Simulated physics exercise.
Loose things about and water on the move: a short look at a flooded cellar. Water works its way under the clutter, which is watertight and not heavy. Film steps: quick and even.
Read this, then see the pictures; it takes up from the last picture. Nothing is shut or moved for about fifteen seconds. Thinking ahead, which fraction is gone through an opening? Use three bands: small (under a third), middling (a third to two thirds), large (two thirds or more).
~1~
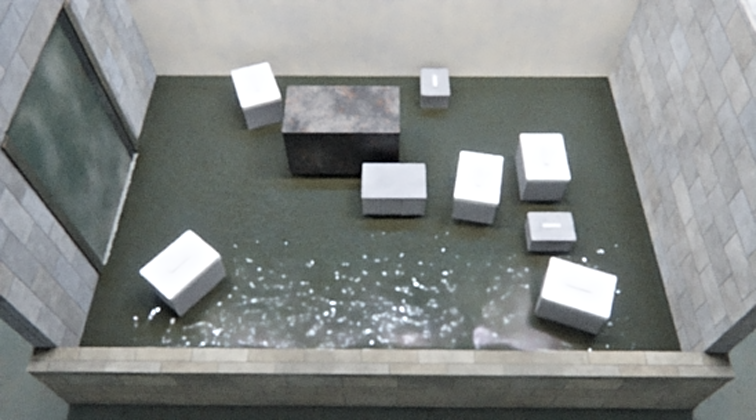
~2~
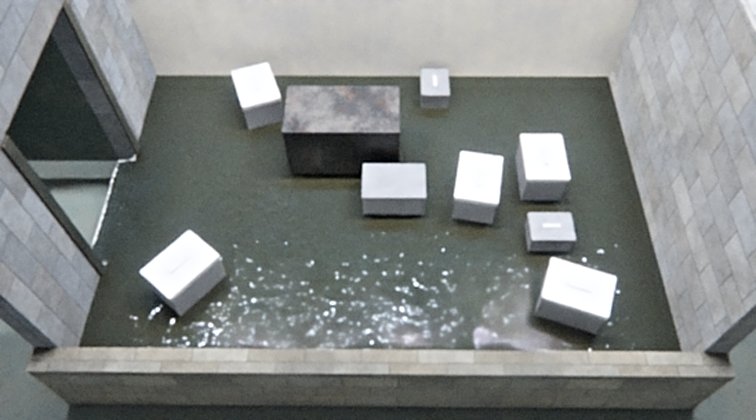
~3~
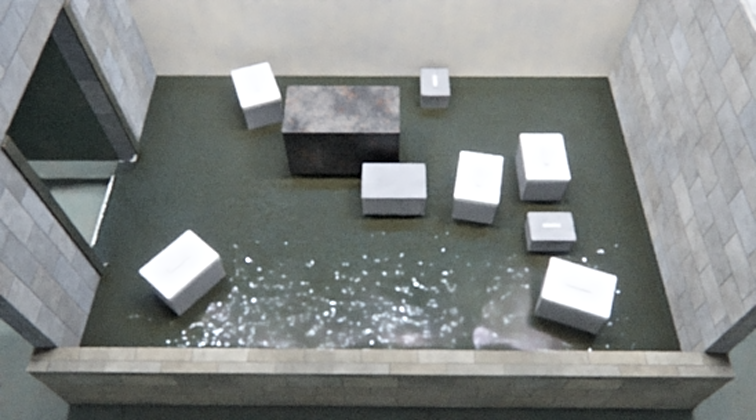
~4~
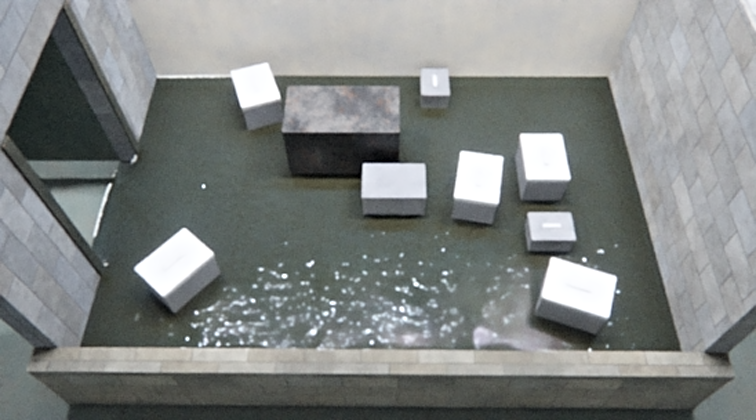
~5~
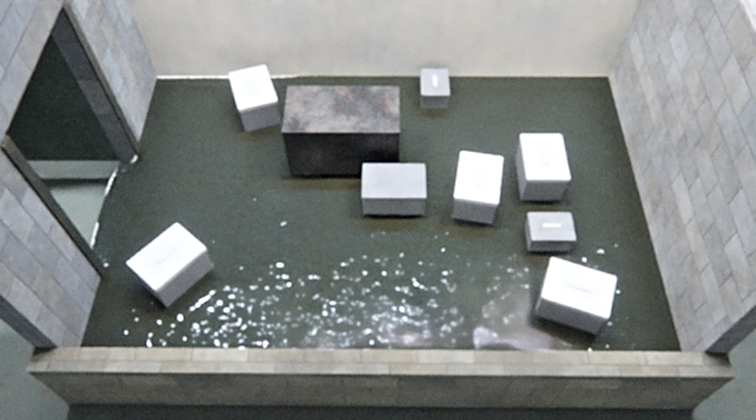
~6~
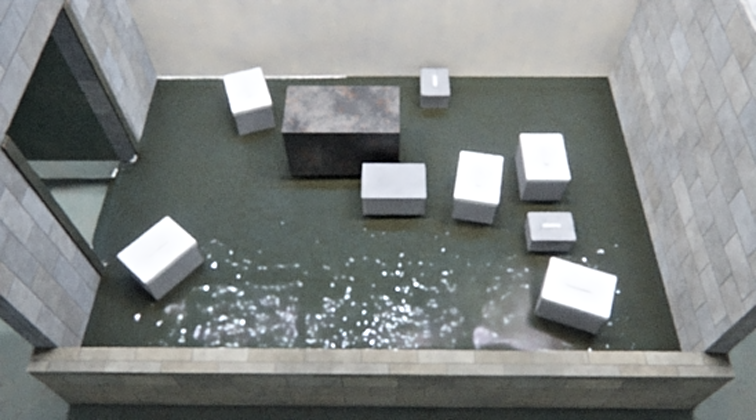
Middling.
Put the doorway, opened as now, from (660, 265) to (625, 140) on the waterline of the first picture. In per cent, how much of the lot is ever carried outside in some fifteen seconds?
About 80 percent.
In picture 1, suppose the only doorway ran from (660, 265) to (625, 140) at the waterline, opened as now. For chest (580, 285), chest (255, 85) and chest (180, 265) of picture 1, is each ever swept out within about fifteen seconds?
Item one gets away, item two doesn't escape, item three doesn't escape.
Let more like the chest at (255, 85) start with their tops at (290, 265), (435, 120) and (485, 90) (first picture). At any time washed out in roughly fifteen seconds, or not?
Here's how it goes, in order: Gets out, then does not get out, then does not get out.
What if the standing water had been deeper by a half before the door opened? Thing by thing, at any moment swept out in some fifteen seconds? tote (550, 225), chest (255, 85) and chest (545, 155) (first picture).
Result per object, as listed: Retained / washed away / retained.
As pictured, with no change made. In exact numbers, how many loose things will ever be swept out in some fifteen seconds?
The total is 3.
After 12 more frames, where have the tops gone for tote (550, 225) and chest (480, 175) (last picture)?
First object near (497, 234); second object near (394, 198).
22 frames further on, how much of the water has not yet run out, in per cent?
It works out at roughly 64 percent.
A moment on, 0 of 8 are out; 8 afloat.
Next, 1 of 8 are out; 7 afloat.
Later, 2 of 8 are out; 6 afloat.
In the end, 3 of 8 are out; 5 afloat.
